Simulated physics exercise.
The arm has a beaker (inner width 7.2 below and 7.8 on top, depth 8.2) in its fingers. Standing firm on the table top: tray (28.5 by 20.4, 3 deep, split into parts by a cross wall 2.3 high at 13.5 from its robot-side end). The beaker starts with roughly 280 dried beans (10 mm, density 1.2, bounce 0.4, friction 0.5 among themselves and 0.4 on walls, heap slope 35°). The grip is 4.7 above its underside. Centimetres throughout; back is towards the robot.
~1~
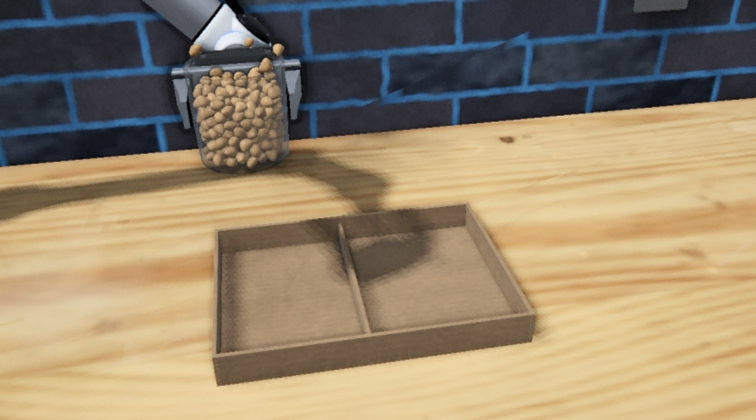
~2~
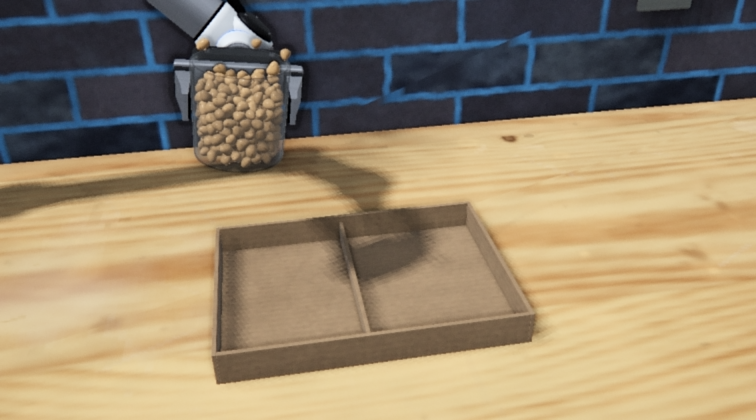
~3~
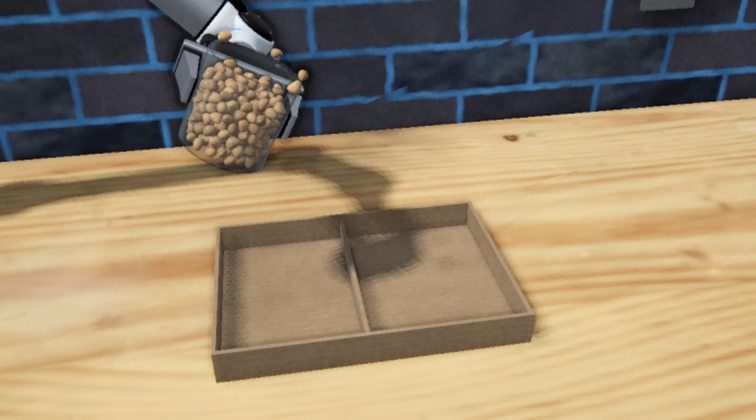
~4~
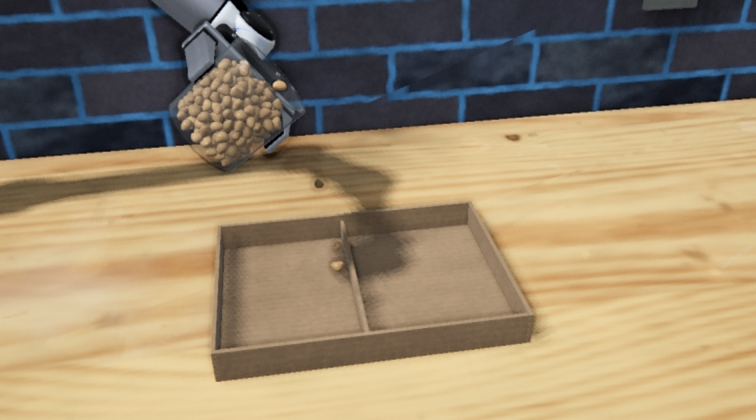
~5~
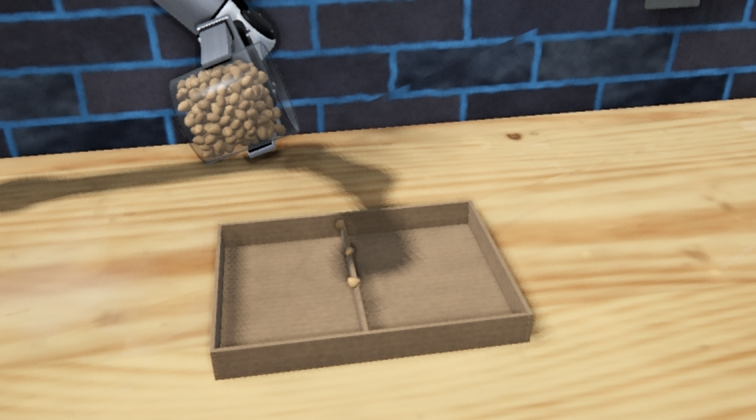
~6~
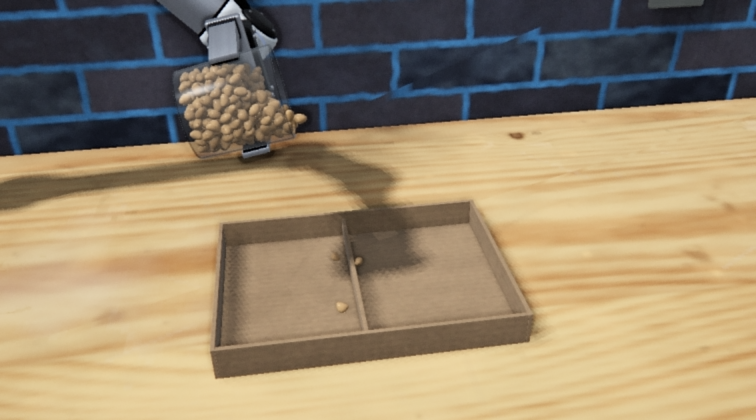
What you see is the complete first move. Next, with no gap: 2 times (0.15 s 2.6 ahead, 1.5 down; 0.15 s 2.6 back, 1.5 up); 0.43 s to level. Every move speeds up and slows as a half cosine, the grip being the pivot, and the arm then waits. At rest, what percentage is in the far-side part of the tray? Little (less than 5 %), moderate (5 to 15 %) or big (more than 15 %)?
Share in the far-side part of the tray: Moderate (5 to 15 %).
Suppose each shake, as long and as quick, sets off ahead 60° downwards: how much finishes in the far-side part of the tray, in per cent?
Some 5 per cent.
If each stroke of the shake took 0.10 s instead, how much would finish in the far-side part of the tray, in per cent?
In that case some 20 per cent.
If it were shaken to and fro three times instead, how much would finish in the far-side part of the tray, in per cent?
It would be near 10 per cent.
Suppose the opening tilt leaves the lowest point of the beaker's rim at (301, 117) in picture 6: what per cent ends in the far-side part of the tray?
Some 0 per cent.
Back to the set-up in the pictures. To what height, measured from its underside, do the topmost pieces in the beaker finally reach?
Roughly 8.0 cm.
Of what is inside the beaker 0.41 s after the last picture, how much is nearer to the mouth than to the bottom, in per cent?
Some 40 per cent.
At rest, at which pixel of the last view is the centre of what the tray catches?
At about (357, 284).
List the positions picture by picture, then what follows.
Beaker middle at (240, 112), level; upper third of the load around (239, 94), from x 195 to 280, top at y 45; 277 in the beaker, in the first picture.
Beaker middle at (240, 111), tilted 8° forward; upper third of the load around (239, 94), from x 200 to 285, top at y 45, in the second picture.
Beaker middle at (238, 110), tilted 27° forward; upper third of the load around (232, 93), from x 190 to 305, top at y 35; 275 in the beaker, 2 in flight or on a rim, in the third picture.
Beaker middle at (235, 108), tilted 52° forward; upper third of the load around (228, 91), from x 180 to 340, top at y 65; 274 in the beaker, 2 in the robot-side part, 1 in flight or on a rim, in the fourth picture.
Beaker middle at (234, 105), tilted 71° forward; upper third of the load around (227, 87), from x 180 to 355, top at y 65; 274 in the beaker, 3 in the robot-side part, in the fifth picture.
Beaker middle at (234, 104), tilted 79° forward; upper third of the load around (221, 88), from x 185 to 360, top at y 70; 274 in the beaker, 2 in the robot-side part, 1 in the far-side part, in the sixth picture.
Then, 0.41 s after the last picture, tilted 79° forward, highest piece 23 above the table; 243 in the beaker, 17 in the robot-side part, 13 in the far-side part, 4 in flight or on a rim.
Then, 0.82 s after the last picture, tilted 37° forward, highest piece 23 above the table; 225 in the beaker, 26 in the robot-side part, 25 in the far-side part, 1 in flight or on a rim.
Then, 1.23 s after the last picture, level, highest piece 25 above the table; 225 in the beaker, 26 in the robot-side part, 26 in the far-side part.
Then, 2.28 s after the last picture, level, highest piece 25 above the table; 225 in the beaker, 26 in the robot-side part, 26 in the far-side part.
Final count, 225 in the beaker, 26 in the robot-side part, 26 in the far-side part. That is 9 % in the far-side part of the tray.
